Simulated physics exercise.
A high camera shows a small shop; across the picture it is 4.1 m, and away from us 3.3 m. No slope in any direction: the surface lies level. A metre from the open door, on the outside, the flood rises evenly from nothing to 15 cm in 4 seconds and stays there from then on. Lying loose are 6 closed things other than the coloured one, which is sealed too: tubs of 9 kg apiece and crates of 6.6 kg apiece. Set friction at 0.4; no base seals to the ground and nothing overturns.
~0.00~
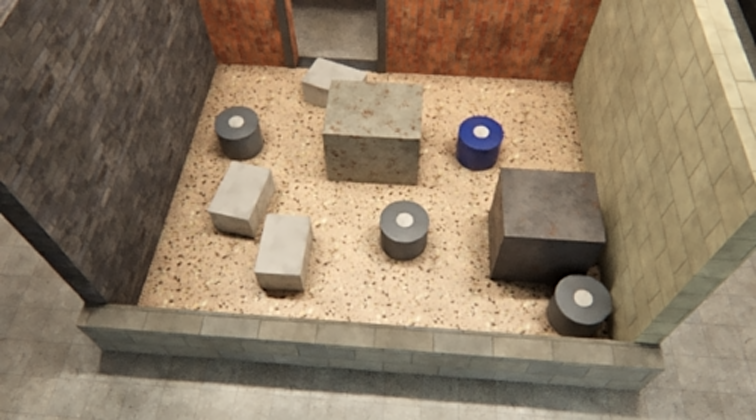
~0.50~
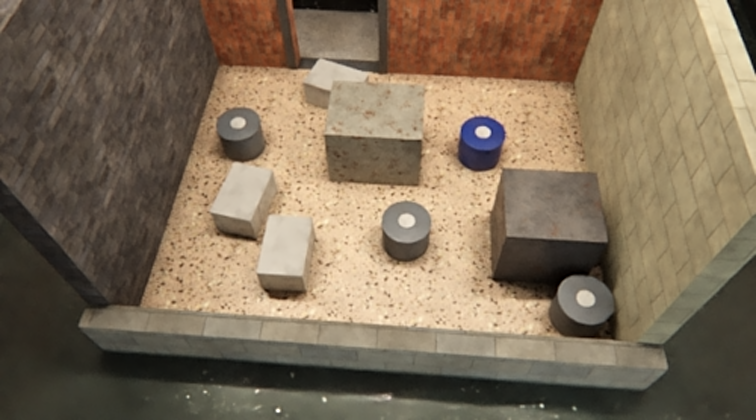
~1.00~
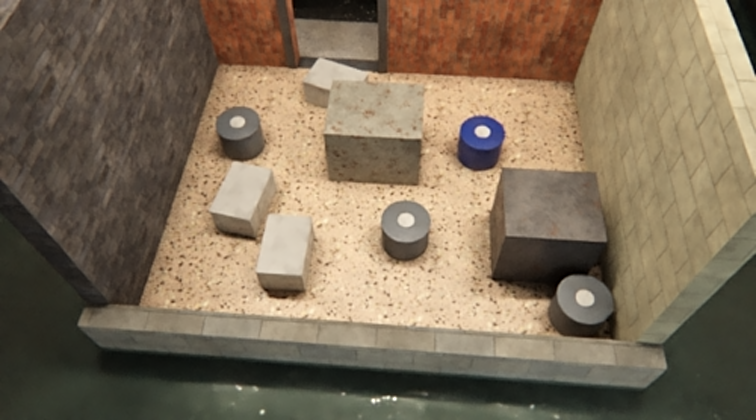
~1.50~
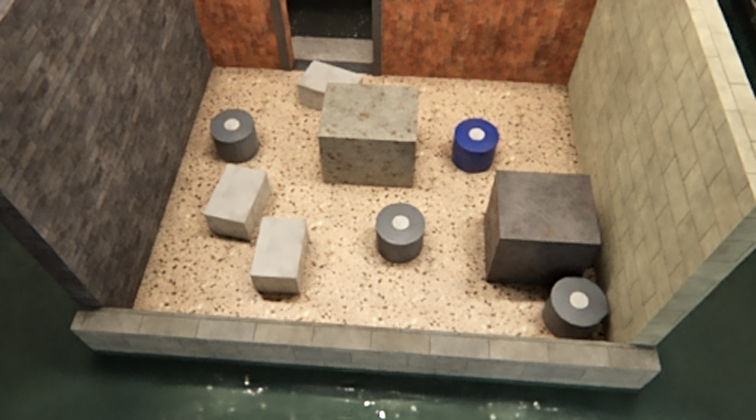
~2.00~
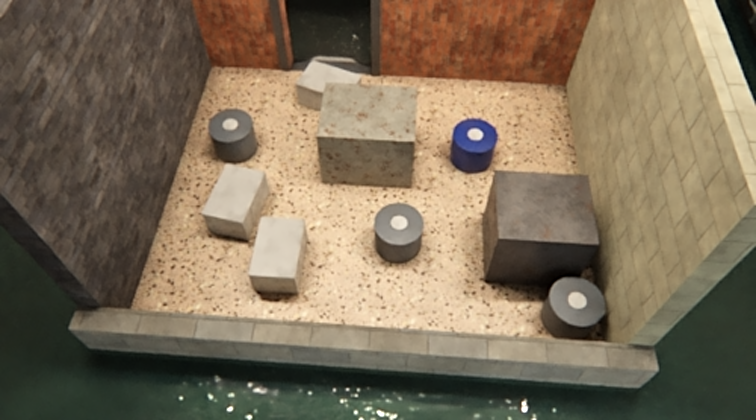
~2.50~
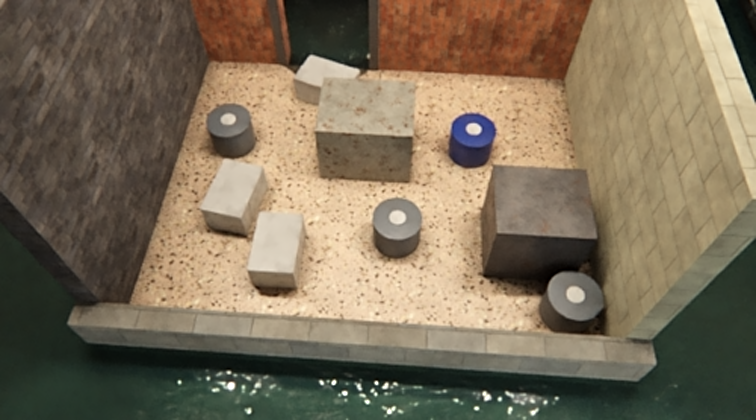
A small walled room with a speckled floor, a dark wall left, a pale one right and an orange back wall with a doorway, is seen from high above. A large stone block and a darker one stand among pale crates, grey tubs and a blue tub right of centre. Dark, glinting water spreads over the grey ground outside, while the objects stay put and the camera shifts slightly.
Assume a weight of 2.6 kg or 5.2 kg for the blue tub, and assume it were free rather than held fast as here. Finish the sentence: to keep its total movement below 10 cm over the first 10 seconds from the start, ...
To keep it below that, only the heavier weight works.
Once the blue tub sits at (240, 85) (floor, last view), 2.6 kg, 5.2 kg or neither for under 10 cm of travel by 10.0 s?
It turns out that no load succeeds.
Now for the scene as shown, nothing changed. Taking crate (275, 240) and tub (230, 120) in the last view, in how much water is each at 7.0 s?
Some 2 cm at the first, some 6 cm at the second.
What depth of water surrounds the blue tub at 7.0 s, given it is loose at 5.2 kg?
Depth: Approx. 1 cm.
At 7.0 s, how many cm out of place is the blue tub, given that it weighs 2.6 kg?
Close to 30 centimetres.
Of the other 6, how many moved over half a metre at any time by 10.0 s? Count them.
That adds up to 4.
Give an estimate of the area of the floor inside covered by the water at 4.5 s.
Wet area: Approx. 3.0 m2.
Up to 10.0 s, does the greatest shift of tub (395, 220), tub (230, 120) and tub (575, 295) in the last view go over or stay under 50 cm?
Below, beyond, below.
After 3.5 s the blue tub would be 0 cm from its start with 2.6 kg and 0 cm from its start with 5.2 kg; 0 cm of water round it then.
After 4.5 s the blue tub would be 0 cm from its start with 2.6 kg and 0 cm from its start with 5.2 kg; 1 cm of water round it then.
After 7.0 s the blue tub would be 31 cm from its start with 2.6 kg and 0 cm from its start with 5.2 kg; 1 cm of water round it then.
After 10.0 s the blue tub would be 37 cm from its start with 2.6 kg and 0 cm from its start with 5.2 kg; 2 cm of water round it then.
